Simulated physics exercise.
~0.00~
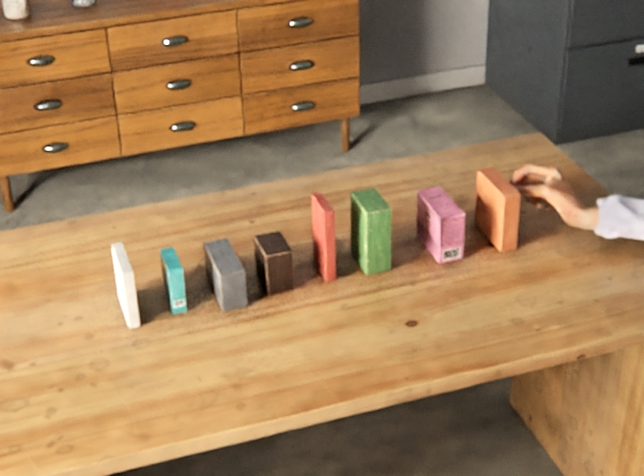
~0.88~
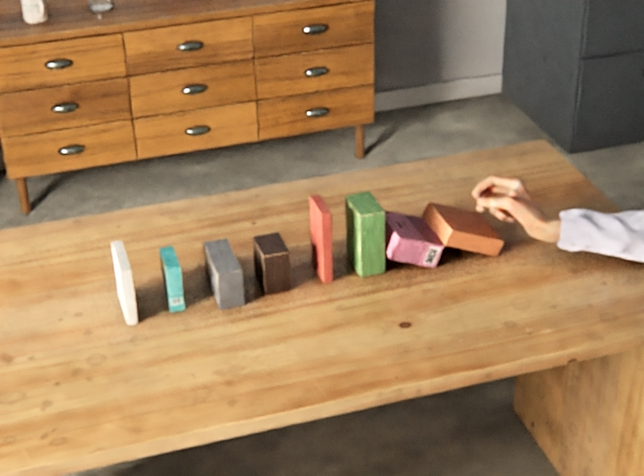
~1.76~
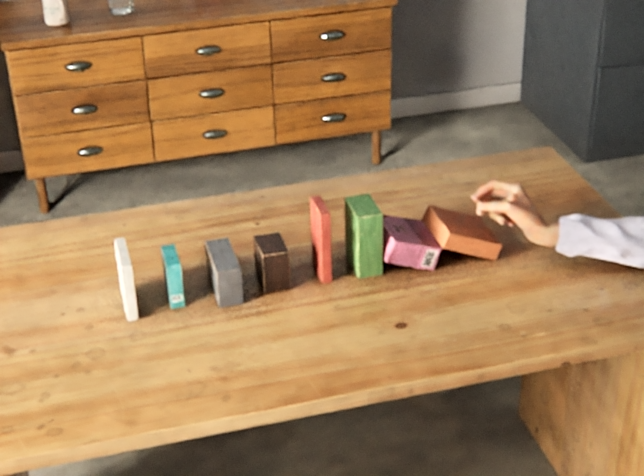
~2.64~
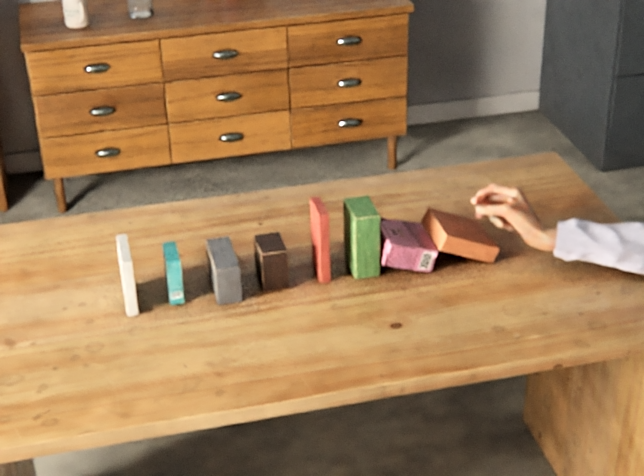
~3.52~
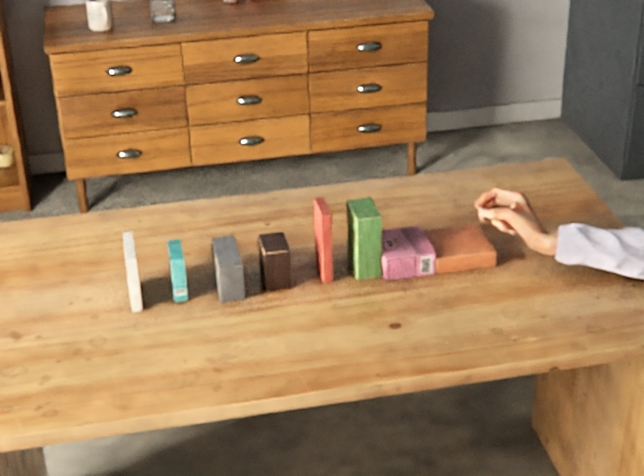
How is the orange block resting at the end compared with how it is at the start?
At the start the orange block stands upright on the table. By the end it is lying on its side.
